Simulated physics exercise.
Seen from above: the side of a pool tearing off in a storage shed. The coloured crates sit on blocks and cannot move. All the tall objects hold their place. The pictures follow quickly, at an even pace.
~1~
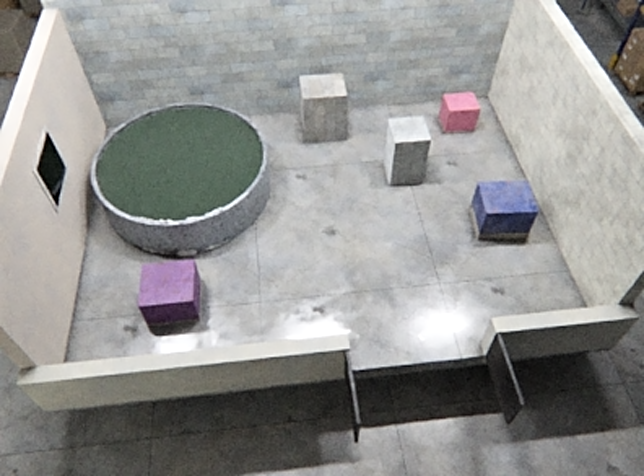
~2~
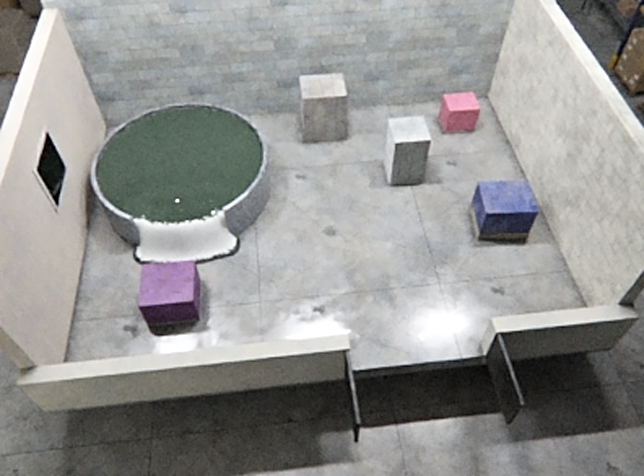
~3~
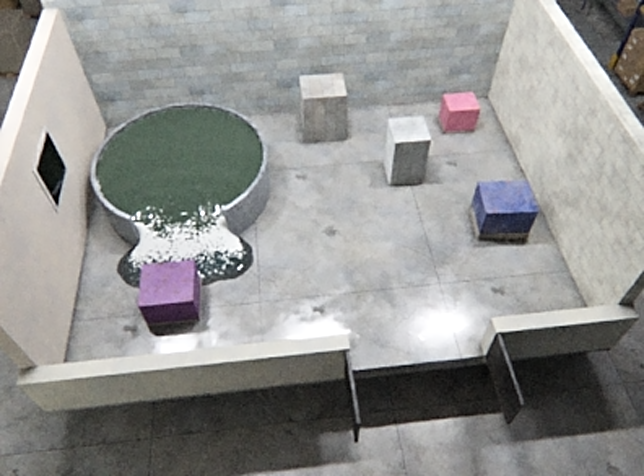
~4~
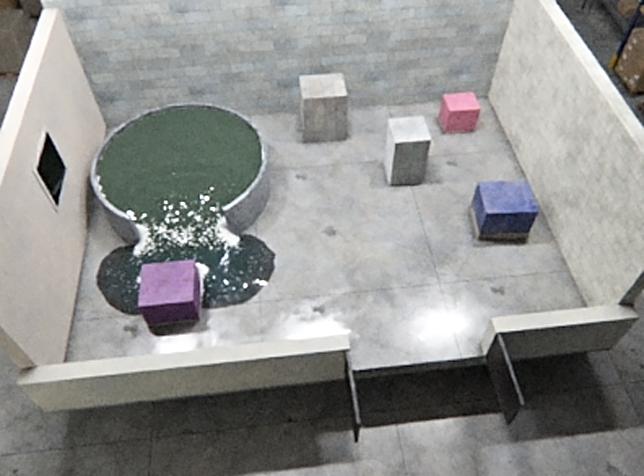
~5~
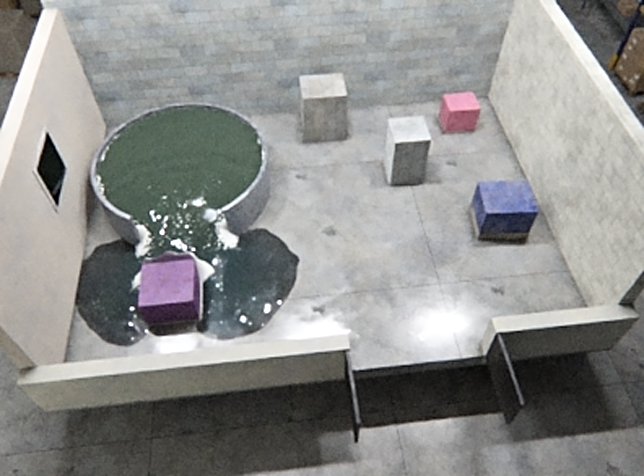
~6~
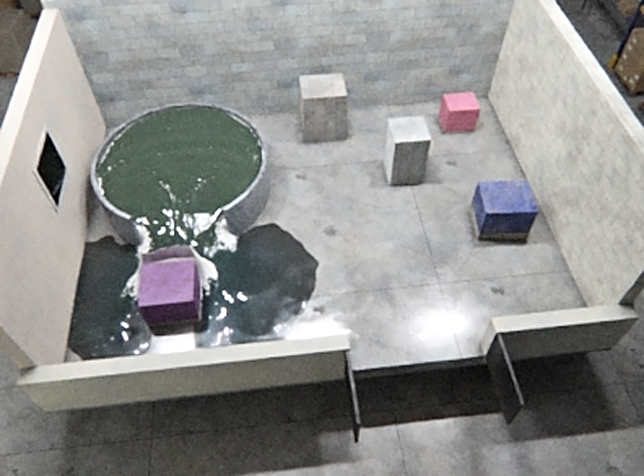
A round grey-walled pool of dark green water stands at the left of a walled storage shed, seen from above by a still camera. A purple block sits in front of it, with two grey blocks, a pink one and a blue one to the right. The pool's near side gives way, and foaming water pours out, surrounds the purple block and spreads across the floor to the front wall.
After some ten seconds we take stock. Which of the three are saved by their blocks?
One by one: The blue crate is wetted; the pink crate is wetted; the purple crate is wetted.
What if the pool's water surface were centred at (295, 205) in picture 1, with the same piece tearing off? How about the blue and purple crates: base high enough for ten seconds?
Then: Blue crate keeps dry; purple crate is topped.
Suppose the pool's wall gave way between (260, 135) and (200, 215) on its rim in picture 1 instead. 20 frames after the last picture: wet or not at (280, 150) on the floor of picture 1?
There: Not flooded.
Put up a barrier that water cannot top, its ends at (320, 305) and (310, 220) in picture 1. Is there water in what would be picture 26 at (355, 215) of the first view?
Answer: No water.
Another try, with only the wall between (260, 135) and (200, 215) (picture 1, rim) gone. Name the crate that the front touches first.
The purple one.
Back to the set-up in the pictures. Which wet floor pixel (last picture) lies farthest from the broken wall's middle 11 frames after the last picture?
Roughly at (497, 339).
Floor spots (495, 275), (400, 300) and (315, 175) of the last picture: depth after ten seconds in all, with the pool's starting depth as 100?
Roughly 18, 10 and 8 per cent, in turn.
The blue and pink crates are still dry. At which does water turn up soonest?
It is the blue-painted one.
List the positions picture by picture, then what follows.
Still water in the round pool at (181, 161), in the first picture.
The front is at (235, 240), out from the gap at (183, 240), in the second picture.
The front is at (246, 264), out from the gap at (184, 243), in the third picture.
Water pours out at (184, 244) and has run to (258, 286), in the fourth picture.
The front is at (264, 320), out from the gap at (184, 244), in the fifth picture.
Water pours out at (184, 244) and has run to a hidden place, in the sixth picture.
A moment on, water covers 25 % of the floor; the blue crate not reached, the pink crate not reached, the purple crate water round its plinth.
Next, water covers 40 % of the floor; the blue crate not reached, the pink crate not reached, the purple crate water round its plinth.
Then, water covers 55 % of the floor; the blue crate water round its plinth, the pink crate not reached, the purple crate water round its plinth.
Later, water covers 80 % of the floor; the blue crate water round its plinth, the pink crate water round its plinth, the purple crate water round its plinth.
In the end, water covers 100 % of the floor; the blue crate was topped, the pink crate was topped, the purple crate was topped.
